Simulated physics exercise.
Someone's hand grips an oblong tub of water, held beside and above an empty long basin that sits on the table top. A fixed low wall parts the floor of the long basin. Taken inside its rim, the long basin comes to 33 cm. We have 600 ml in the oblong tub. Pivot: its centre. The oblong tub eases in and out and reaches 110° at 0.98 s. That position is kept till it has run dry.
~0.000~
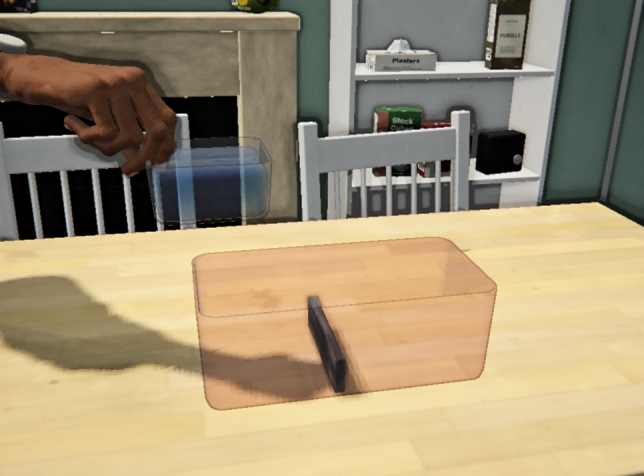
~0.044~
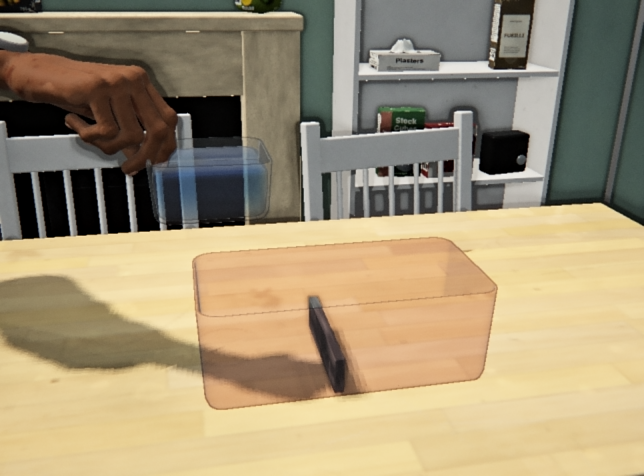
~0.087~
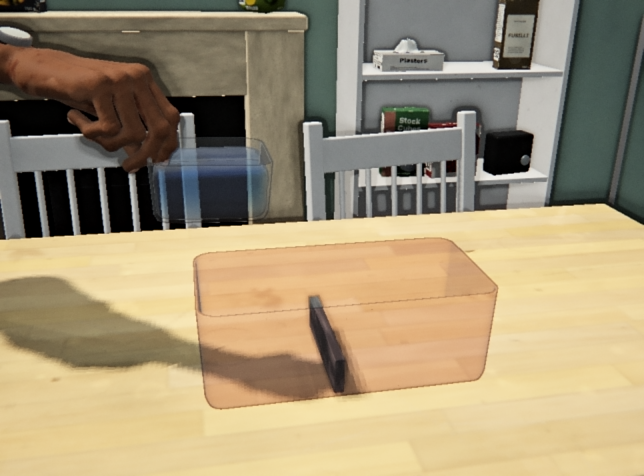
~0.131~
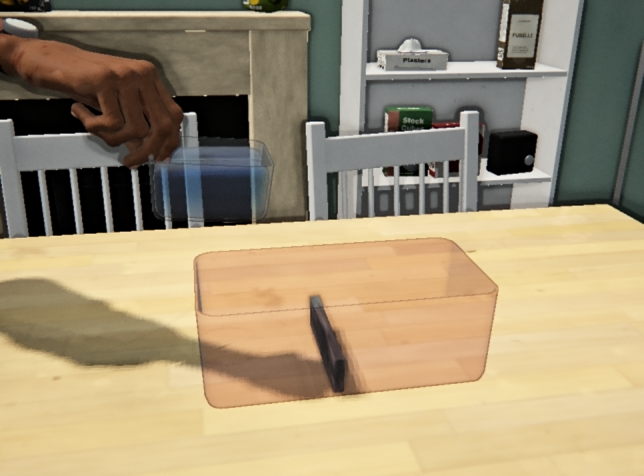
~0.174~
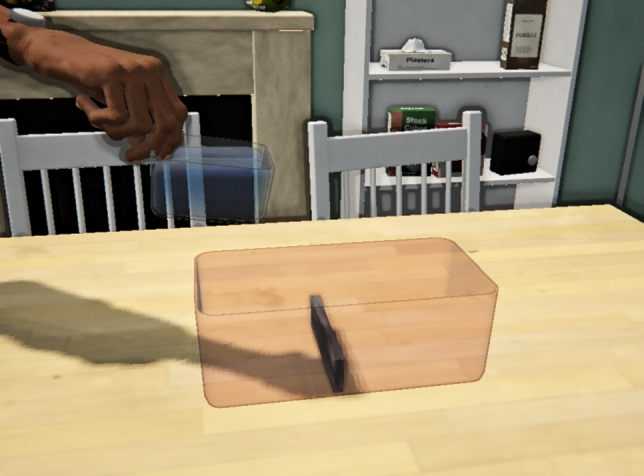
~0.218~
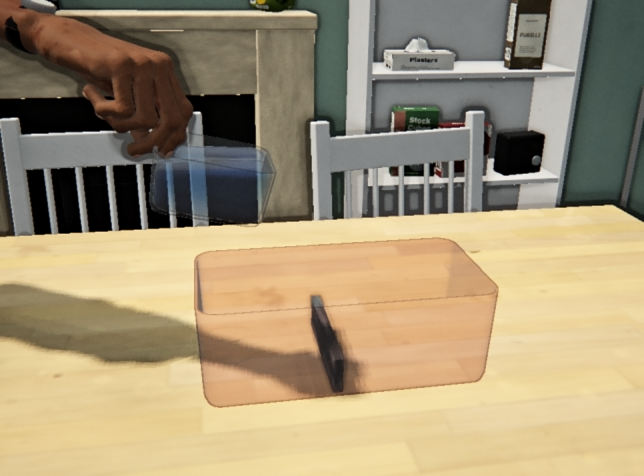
The clip opens with a hand holding a clear oblong tub of blue liquid above and to the left of an empty, see-through orange basin with a dark upright wall inside. The tub barely tilts at first, then the hand turns it slightly further, lowering its right edge while the basin stays still.
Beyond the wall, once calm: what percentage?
50 out of 100.
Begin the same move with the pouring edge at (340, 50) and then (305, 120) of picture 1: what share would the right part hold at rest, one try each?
I'd expect close to 90 per cent and then close to 80 per cent.
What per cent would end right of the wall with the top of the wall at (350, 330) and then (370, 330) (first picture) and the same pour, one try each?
Some 5 in a hundred, then some 10 in a hundred.
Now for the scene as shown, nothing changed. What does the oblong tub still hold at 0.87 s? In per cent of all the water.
Around 5 percent of it.
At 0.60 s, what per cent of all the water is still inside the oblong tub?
Remaining: Near 38 % of the total.
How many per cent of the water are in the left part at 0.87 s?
That share comes to around 40 in a hundred.
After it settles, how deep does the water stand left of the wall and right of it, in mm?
I'd expect close to 14 mm on the left and close to 12 mm on the right.
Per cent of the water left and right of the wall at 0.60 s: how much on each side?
About 8 % left, 16 % right.
By 0.60 s the tilt is 73° and 38 per cent is still to pour, 8 is left of the wall and 16 right of it.
By 0.87 s the tilt is 107° and 5 per cent is still to pour, 40 is left of the wall and 50 right of it.
By 1.16 s the tilt is 110° and 0 per cent is still to pour, 49 is left of the wall and 50 right of it.
By 1.48 s the tilt is 110° and 0 per cent is still to pour, 49 is left of the wall and 50 right of it.
At rest 49 per cent lies left of the wall, 50 right of it and 0 outside.
